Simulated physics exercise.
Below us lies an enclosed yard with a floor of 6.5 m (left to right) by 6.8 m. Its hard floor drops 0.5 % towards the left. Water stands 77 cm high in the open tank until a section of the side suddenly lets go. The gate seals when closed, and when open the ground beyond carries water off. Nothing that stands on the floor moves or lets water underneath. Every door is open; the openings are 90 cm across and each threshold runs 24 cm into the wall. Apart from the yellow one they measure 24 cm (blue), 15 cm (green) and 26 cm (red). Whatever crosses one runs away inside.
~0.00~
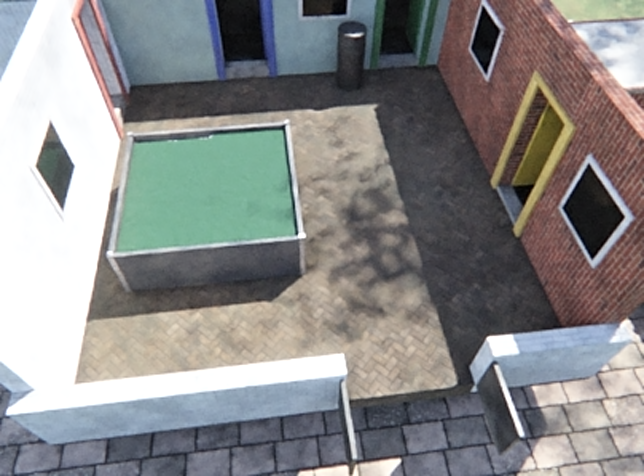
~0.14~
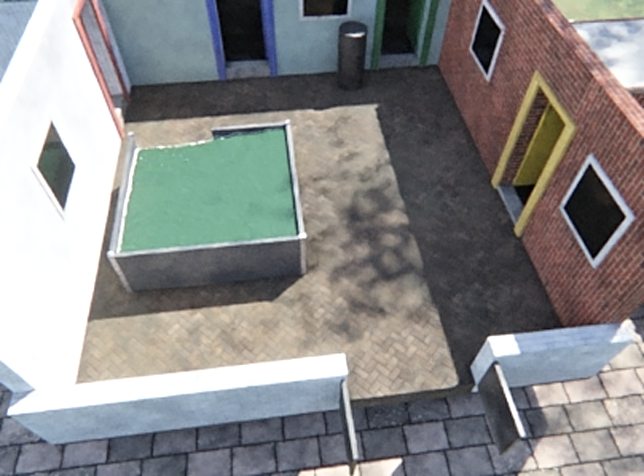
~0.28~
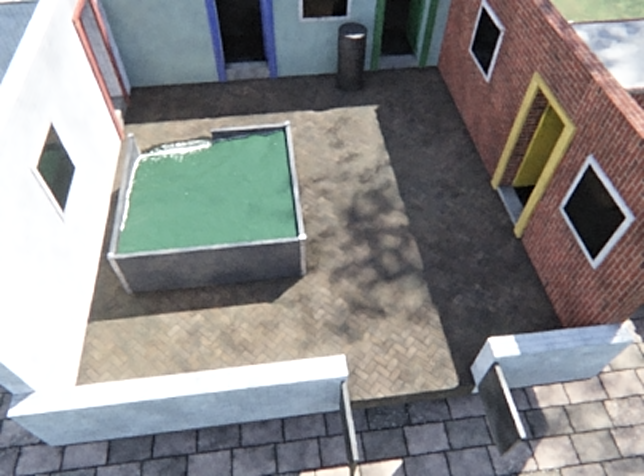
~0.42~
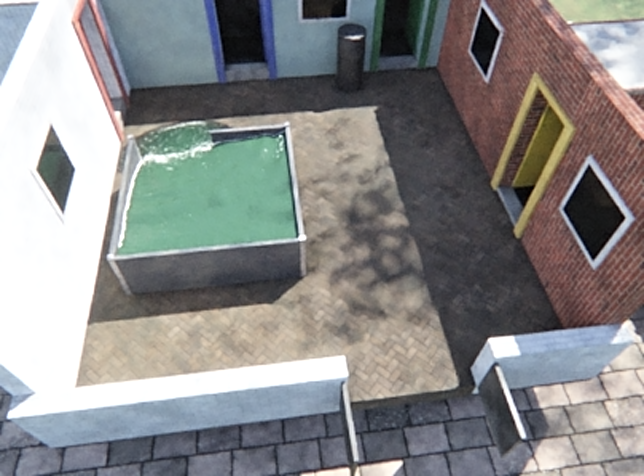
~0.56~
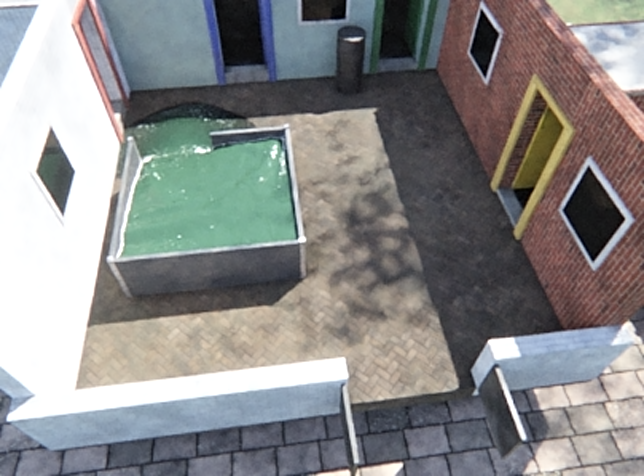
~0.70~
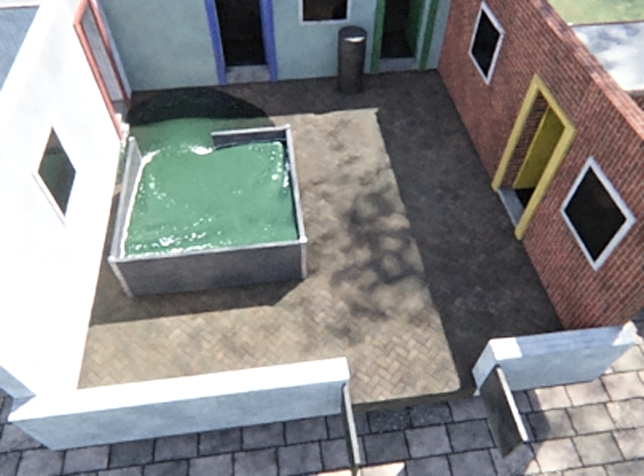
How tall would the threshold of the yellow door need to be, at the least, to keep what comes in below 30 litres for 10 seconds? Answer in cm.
About 7.5 cm.
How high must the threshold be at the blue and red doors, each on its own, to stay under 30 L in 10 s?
About 23 cm at blue and 33 cm at red.
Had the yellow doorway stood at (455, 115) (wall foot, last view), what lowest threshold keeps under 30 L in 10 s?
About 11.0 cm.
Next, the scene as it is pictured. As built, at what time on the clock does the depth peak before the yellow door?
At about 5.0 s.
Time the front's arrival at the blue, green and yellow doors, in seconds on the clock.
Arrival: Blue 0.9 s, green 2.4 s, yellow 4.0 s.
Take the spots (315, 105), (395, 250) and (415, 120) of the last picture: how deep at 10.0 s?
In that order: 11, 5 and 8 cm.
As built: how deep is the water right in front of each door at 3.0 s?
In cm: Blue 27, green 4, yellow 0, red 38.
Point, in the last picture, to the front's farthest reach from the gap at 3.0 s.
Near (438, 71).
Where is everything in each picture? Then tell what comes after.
In the first frame, the open tank at (210, 185) is whole and still, 77 cm deep; the yellow door at (526, 163) is dry.
In the second frame, the gap is on the far side, the front 0.3 m out at a hidden place; the back of the open tank holds 77 cm.
In the third frame, the front is at a hidden place, 0.8 m from the gap on the far side; 1.1 m2 of floor is wet, 77 cm left at the back.
In the fourth frame, water pours out on the far side and has run 1.4 m, to (191, 122); about 10 cm deep outside, 77 cm at the back.
In the fifth frame, the gap is on the far side, the front 2.0 m out at (180, 107); the back of the open tank holds 76 cm.
In the sixth frame, the gap is on the far side, the front 2.7 m out at (182, 87); the back of the open tank holds 72 cm; the yellow door at (527, 166), 5.5 m from the gap, is still 4.2 m from the nearest water.
After 1.4 s water covers 20 % of the floor, deepest (64 cm) near (132, 95); it has not reached the yellow door.
After 3.0 s water covers 35 % of the floor, deepest (42 cm) near (130, 105); it has not reached the yellow door.
After 10.0 s water covers 95 % of the floor, deepest (16 cm) near (520, 350); 8 cm at the yellow door, 27 litres in over its 8 cm threshold.
At the yellow door as built, the water arrived by 4.3 s and peaked near 12 cm at 5.0 s.
With a threshold of 6.5 cm, 45 litres would have come in within the 10 s; with 9 cm, 17 litres. So under 30 litres takes about 7.5 cm.
